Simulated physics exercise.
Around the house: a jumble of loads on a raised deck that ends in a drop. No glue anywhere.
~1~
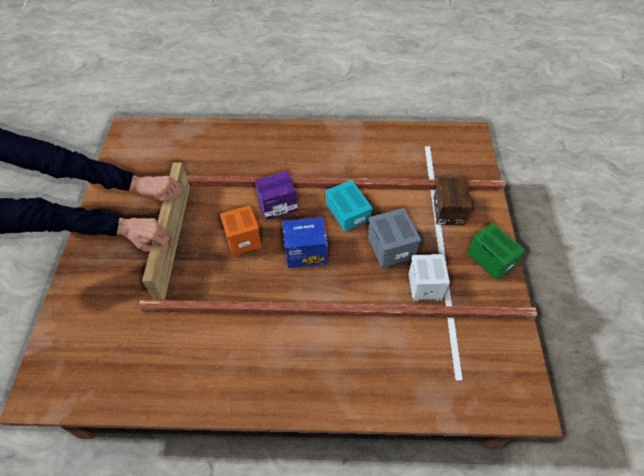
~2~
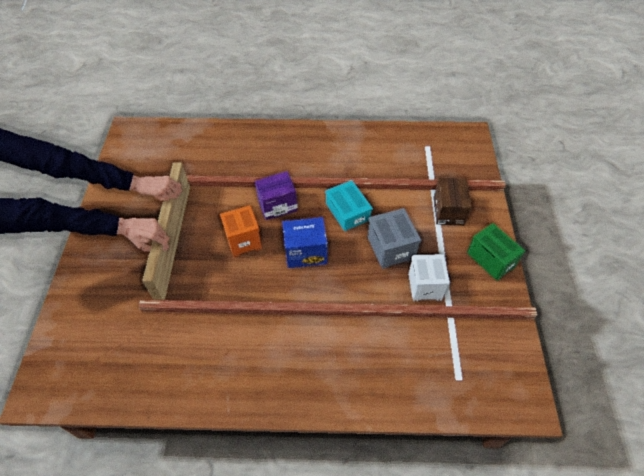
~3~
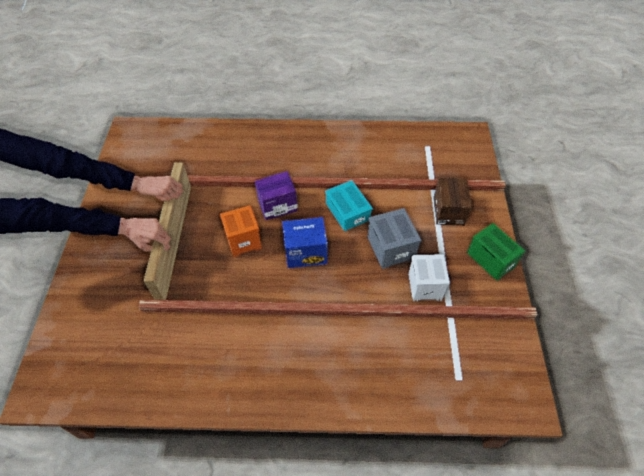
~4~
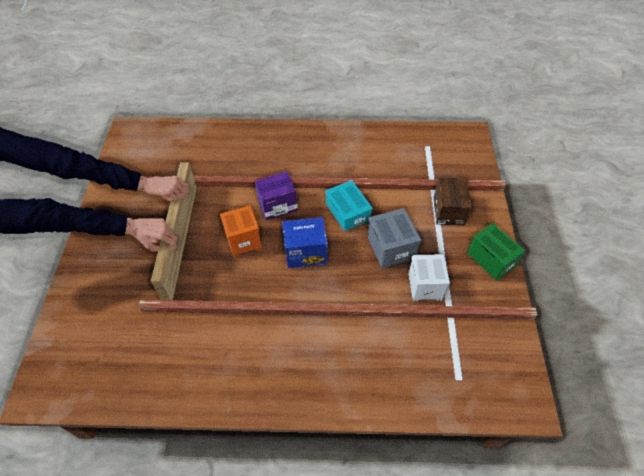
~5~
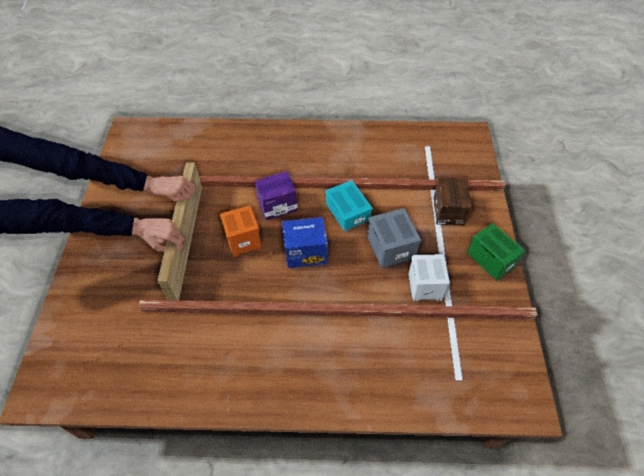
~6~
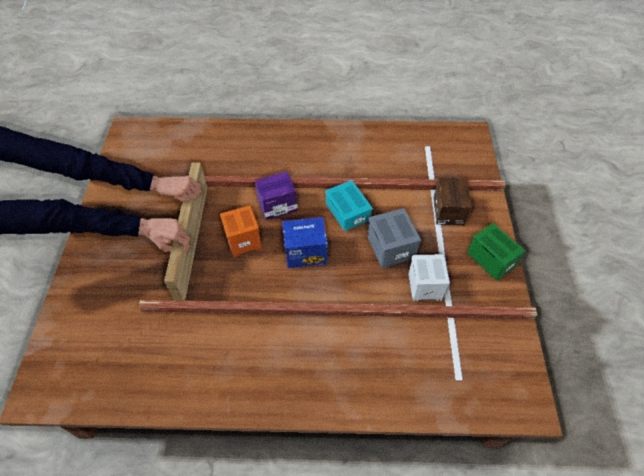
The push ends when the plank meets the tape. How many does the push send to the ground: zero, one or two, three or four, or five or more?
The number that fall off is three or four.
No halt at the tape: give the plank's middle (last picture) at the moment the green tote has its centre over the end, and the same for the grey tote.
At (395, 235) for the green tote; at (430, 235) for the grey tote.
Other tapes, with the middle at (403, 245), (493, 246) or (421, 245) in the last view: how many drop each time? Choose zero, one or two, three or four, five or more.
The falls would be just one or two; more than four; one to two.
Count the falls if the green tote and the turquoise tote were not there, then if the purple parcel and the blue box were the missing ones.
It would be 1 and 1.
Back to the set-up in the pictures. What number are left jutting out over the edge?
0 of them.
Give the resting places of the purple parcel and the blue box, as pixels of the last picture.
The purple parcel at (456, 204), the blue box at (498, 249).
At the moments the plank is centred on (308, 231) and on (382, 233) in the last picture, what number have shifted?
First 5, then 7.
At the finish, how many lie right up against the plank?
3 of them.
Early on, none off yet; green tote at rest near (495, 252); brown parcel at rest near (452, 202); white tote at rest near (428, 278).
Finally, the number that fall off is three or four; lost, grey tote, brown parcel and green tote.
